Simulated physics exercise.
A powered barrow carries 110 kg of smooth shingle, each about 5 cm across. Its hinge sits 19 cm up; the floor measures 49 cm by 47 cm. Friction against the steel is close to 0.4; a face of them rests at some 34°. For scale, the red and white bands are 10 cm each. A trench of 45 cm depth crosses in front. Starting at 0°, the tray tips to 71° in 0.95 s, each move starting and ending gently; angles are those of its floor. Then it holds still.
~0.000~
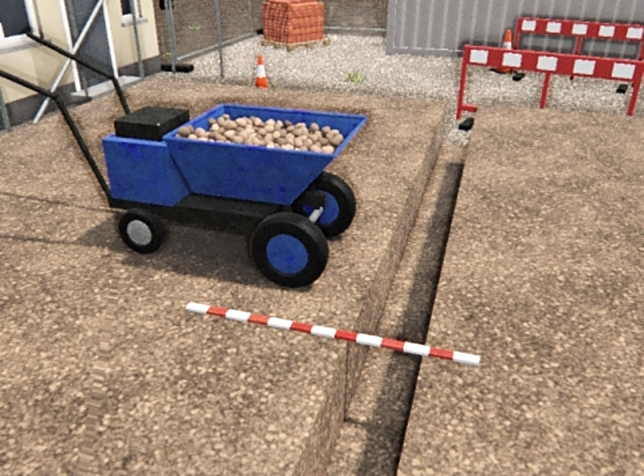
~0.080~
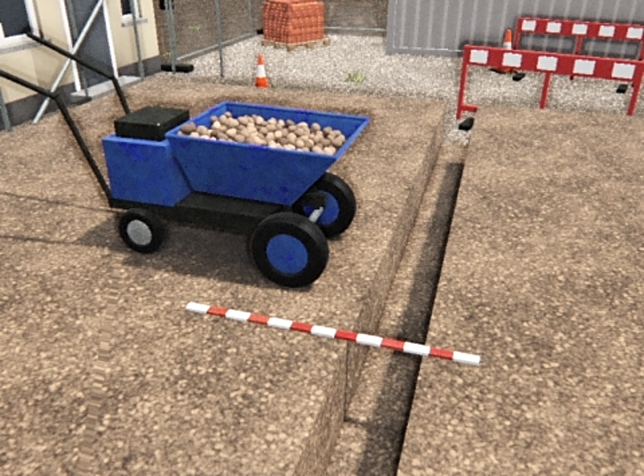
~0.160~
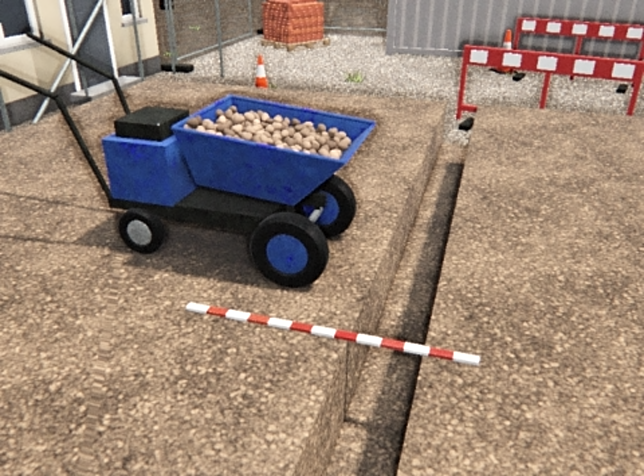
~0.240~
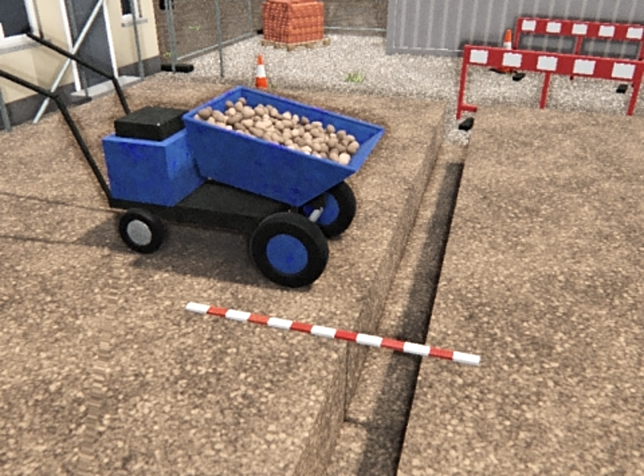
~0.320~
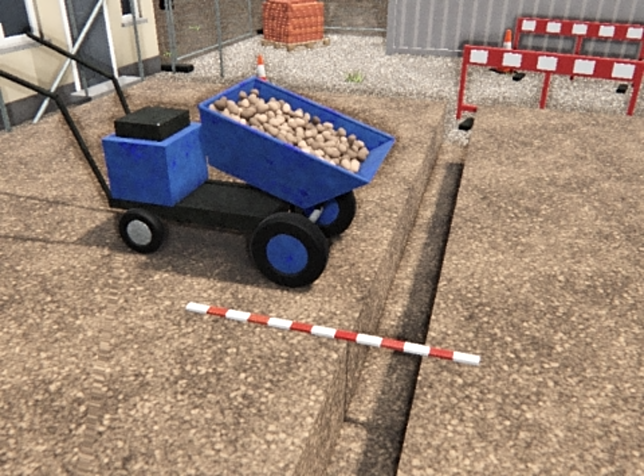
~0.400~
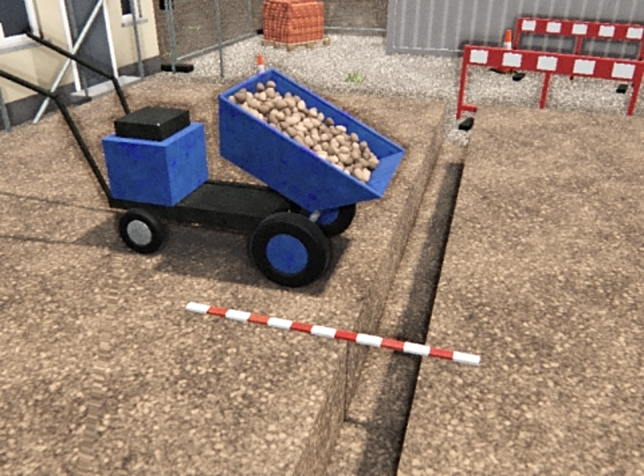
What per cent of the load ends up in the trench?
Roughly 40 per cent ends in the trench.
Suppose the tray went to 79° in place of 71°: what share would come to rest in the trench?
It would be near 50 per cent.
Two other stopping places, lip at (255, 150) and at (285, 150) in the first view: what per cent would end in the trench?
About 85 and 95 per cent.
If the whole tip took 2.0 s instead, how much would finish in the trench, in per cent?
In that case some 50 per cent.
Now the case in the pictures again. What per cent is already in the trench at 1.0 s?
Some 15 per cent.
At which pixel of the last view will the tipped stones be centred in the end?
Their middle is at about (464, 280).
After 0.7 s the floor is at 60°; 100 % in the tray; the foremost stones are at (410, 227).
After 1.0 s the floor is at 71°; 54 % in the tray, 13 % in the trench, 32 % past the trench; the foremost stones are at (514, 290).
After 1.4 s the floor is at 71°; 14 % in the tray, 27 % in the trench, 59 % past the trench; the foremost stones are past the picture's edge.
After 3.3 s the floor is at 71°; 0 % in the tray, 40 % in the trench, 60 % past the trench; the foremost stones are past the picture's edge.
